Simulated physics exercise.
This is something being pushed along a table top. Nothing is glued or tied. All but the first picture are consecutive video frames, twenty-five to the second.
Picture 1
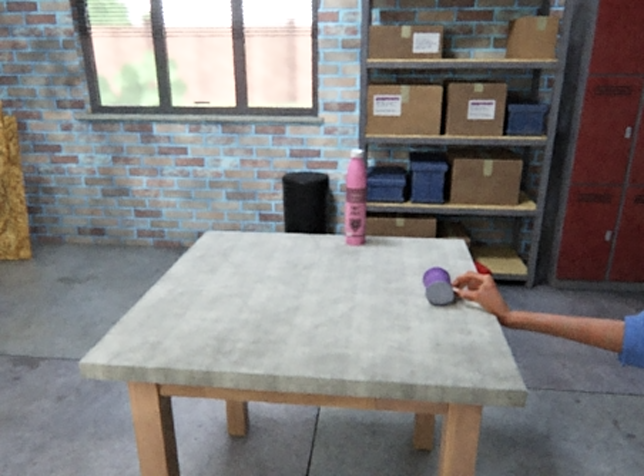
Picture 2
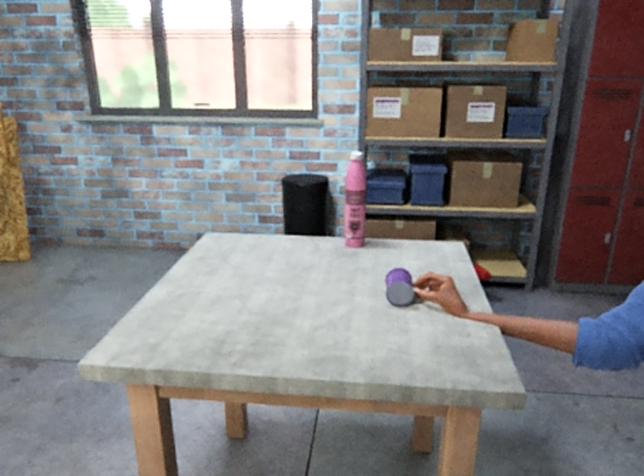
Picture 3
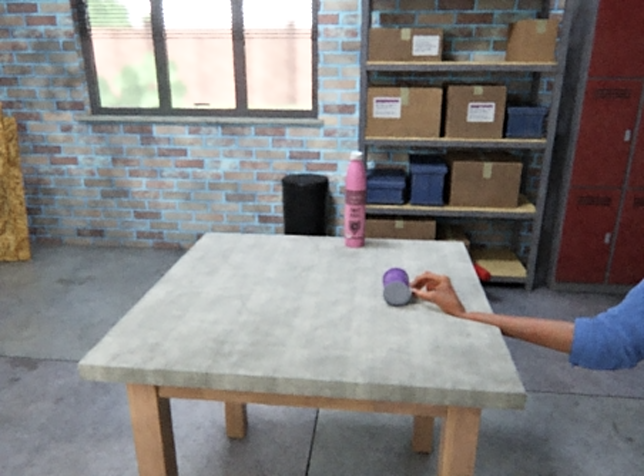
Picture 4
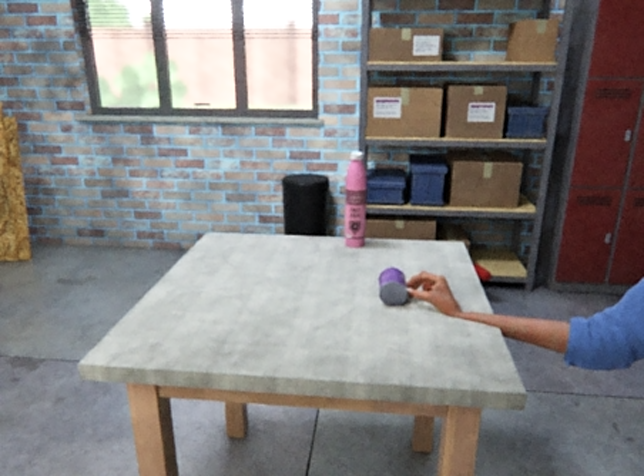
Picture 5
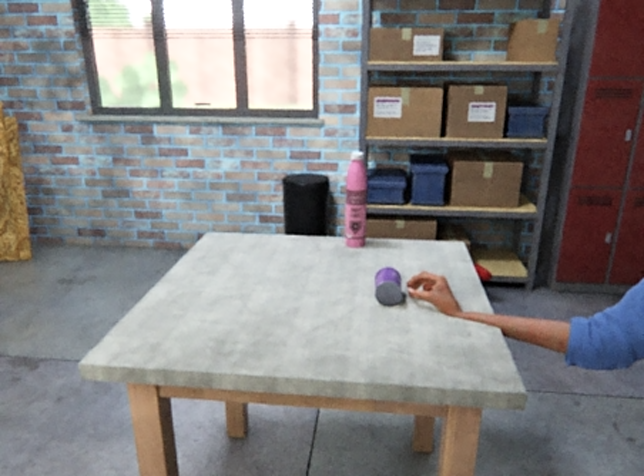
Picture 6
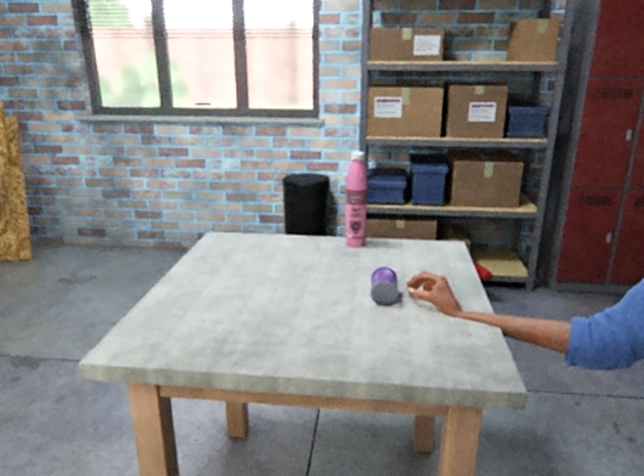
In a workshop with a brick wall and shelves of boxes, a hand pushed a purple tin leftward along a grey table top, then the tin edged slightly away from the fingers.
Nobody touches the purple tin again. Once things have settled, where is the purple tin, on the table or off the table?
The purple tin is still on the table.
Then, 0.10 s on from there, purple tin shifted about its own width near (375, 286).
Then, 0.20 s on from there, purple tin shifted about its own width near (367, 285).
Then, 0.50 s on from there, purple tin shifted about its own width near (357, 285).
In the end, moved from the start, purple tin. At the end, from the last picture's camera, purple tin near (357, 285).
